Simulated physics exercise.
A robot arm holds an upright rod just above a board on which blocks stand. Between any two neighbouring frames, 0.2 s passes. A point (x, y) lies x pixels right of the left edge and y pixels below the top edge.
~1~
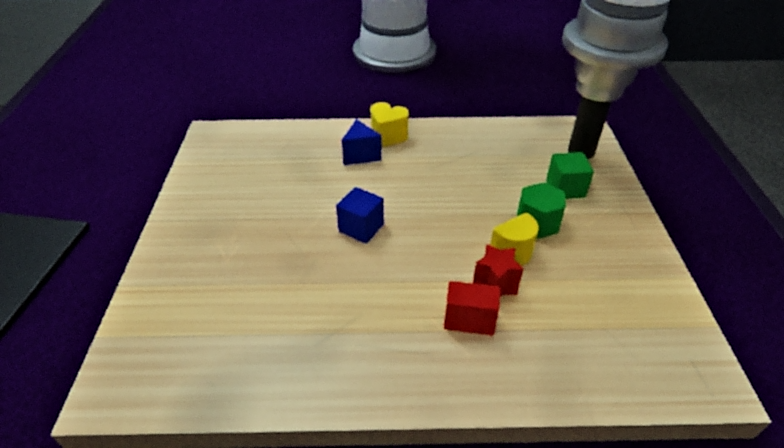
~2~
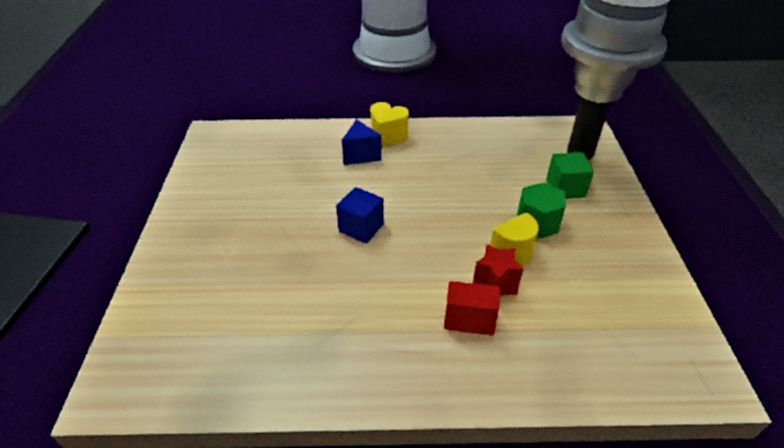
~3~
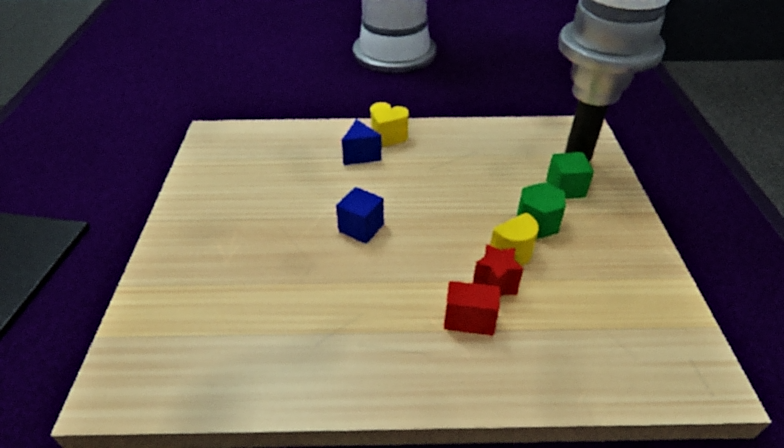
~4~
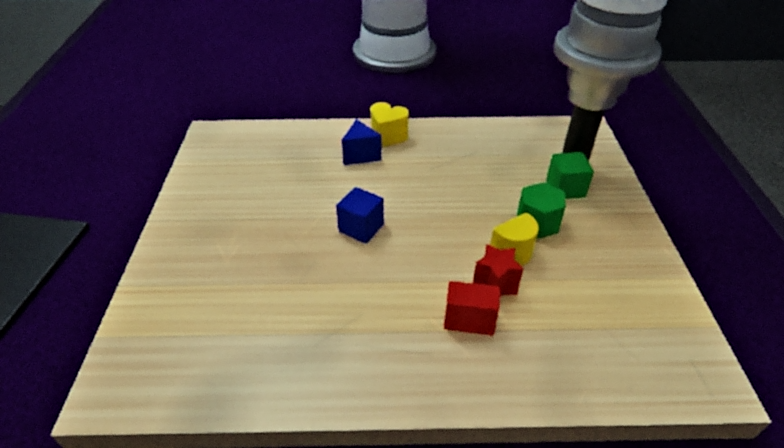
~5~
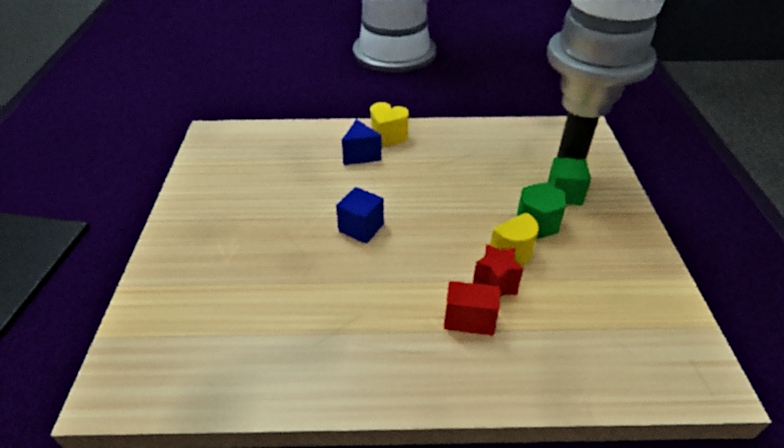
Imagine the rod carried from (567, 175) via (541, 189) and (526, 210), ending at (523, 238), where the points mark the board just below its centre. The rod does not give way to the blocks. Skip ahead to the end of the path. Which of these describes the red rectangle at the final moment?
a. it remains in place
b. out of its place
That would be a.
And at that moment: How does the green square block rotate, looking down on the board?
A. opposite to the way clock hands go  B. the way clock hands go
Choice A: Opposite to the way clock hands go.
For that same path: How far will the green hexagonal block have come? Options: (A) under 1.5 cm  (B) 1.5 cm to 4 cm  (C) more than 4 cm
Letter C.
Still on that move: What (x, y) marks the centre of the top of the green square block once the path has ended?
Near (572, 184).
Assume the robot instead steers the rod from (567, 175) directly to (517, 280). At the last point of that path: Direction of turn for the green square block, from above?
Viewed from above, counterclockwise.
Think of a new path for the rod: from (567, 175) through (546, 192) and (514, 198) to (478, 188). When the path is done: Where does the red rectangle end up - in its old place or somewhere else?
By the last moment, the red rectangle will still be in its place.
The first path, step by step. One third of the way, rod at (543, 182); green hexagonal block at (544, 198); green square block at (570, 181), turned 35° anticlockwise.
Two thirds of the way, rod at (527, 204); yellow half-round block at (518, 231); green hexagonal block at (546, 209); green square block at (572, 184), turned 55° anticlockwise.
At the end, rod at (525, 231); red rectangle still; yellow half-round block at (519, 242), turned 70° clockwise; green hexagonal block at (561, 231), turned 20° anticlockwise; green square block at (572, 184), turned 55° anticlockwise.
